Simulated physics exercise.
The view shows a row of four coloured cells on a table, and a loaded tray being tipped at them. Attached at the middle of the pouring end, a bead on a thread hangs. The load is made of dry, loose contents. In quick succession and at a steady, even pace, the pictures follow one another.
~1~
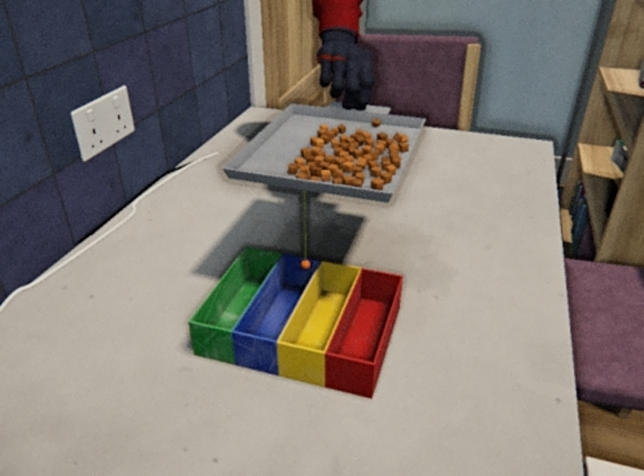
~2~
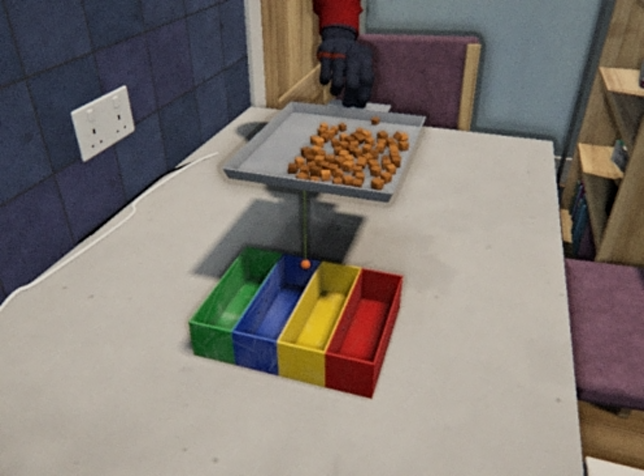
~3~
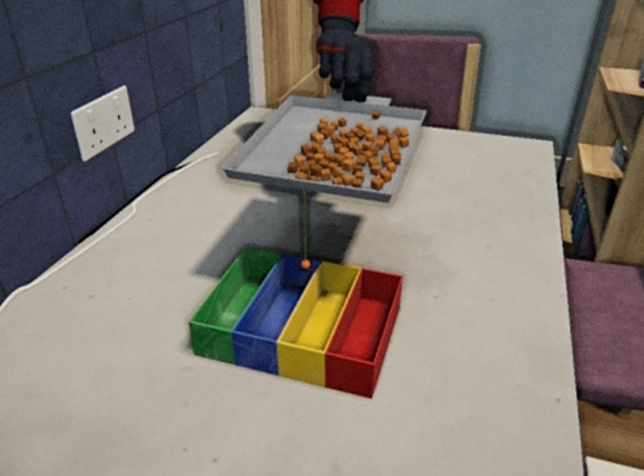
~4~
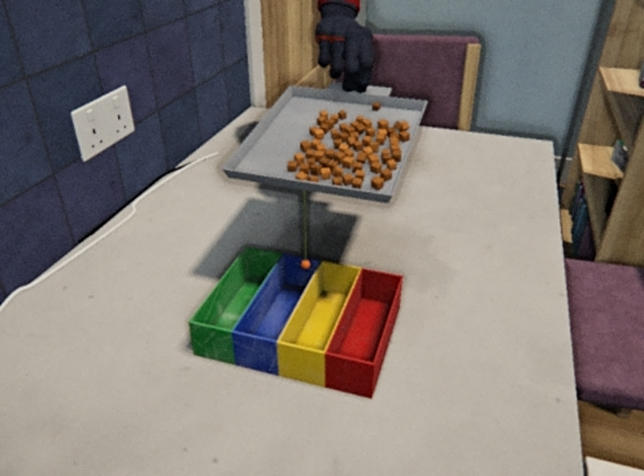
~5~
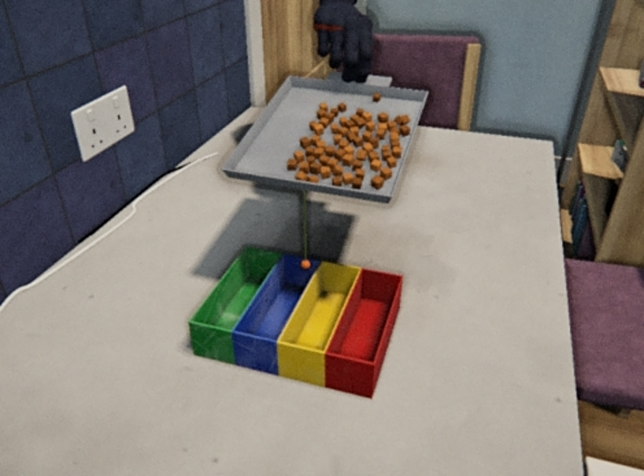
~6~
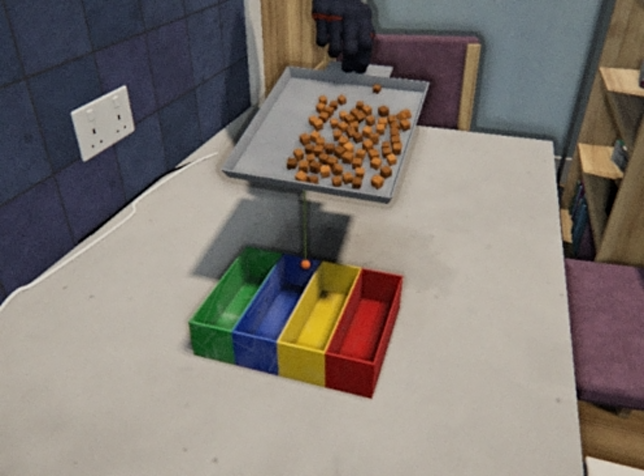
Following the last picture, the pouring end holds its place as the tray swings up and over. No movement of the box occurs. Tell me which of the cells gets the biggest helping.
The biggest helping lands in the red cell.
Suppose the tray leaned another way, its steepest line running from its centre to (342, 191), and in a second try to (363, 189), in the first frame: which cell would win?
In order, it comes out as the cell in red and that red cell.
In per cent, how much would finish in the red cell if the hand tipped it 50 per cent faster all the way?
Around 30 percent.
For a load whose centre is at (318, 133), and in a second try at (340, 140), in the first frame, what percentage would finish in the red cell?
You'd see roughly 20 per cent first and roughly 30 per cent second.
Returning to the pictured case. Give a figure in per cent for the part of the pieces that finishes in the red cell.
It works out at some 40 %.
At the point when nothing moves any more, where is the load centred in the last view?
Centre at rest: Close to (329, 346).
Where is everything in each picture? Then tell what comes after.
The first frame shows corners of the pouring end at (228, 167) and (389, 191), level; middle of the load at (343, 156), brown sugar cubes; bead on its thread at (306, 265); green cell at (212, 340); blue cell at (256, 350); yellow cell at (301, 361); red cell at (349, 372).
The second frame shows corners of the pouring end at (228, 167) and (389, 191), level; middle of the load at (343, 156).
The third frame shows corners of the pouring end at (227, 167) and (389, 191), tipped barely, level across its low end; middle of the load at (343, 153).
The fourth frame shows corners of the pouring end at (227, 167) and (389, 192), tipped a little, level across its low end; middle of the load at (343, 149).
The fifth frame shows corners of the pouring end at (227, 167) and (389, 193), tipped a little, level across its low end; middle of the load at (343, 146).
The sixth frame shows corners of the pouring end at (226, 167) and (388, 194), tipped clearly, level across its low end; middle of the load at (343, 142); green cell at (212, 340); blue cell at (256, 350); yellow cell at (301, 361); red cell at (349, 372).
Soon after the last picture, tray tipped steeply; nearly all on the tray; a stray few falling or outside the box.
A little later, tray tipped right over; nearly all on the tray; a stray few in the green cell; a stray few in the red cell; a stray few in the yellow cell; a stray few falling or outside the box.
Later still, tray tipped past a quarter turn; about a third in the red cell; about a quarter in the yellow cell; about a quarter in the blue cell; a small part in the green cell; a small part falling or outside the box.
At rest, tray tipped past a quarter turn; about a third in the red cell; about a quarter in the yellow cell; about a quarter in the blue cell; a small part in the green cell; a small part outside the box.
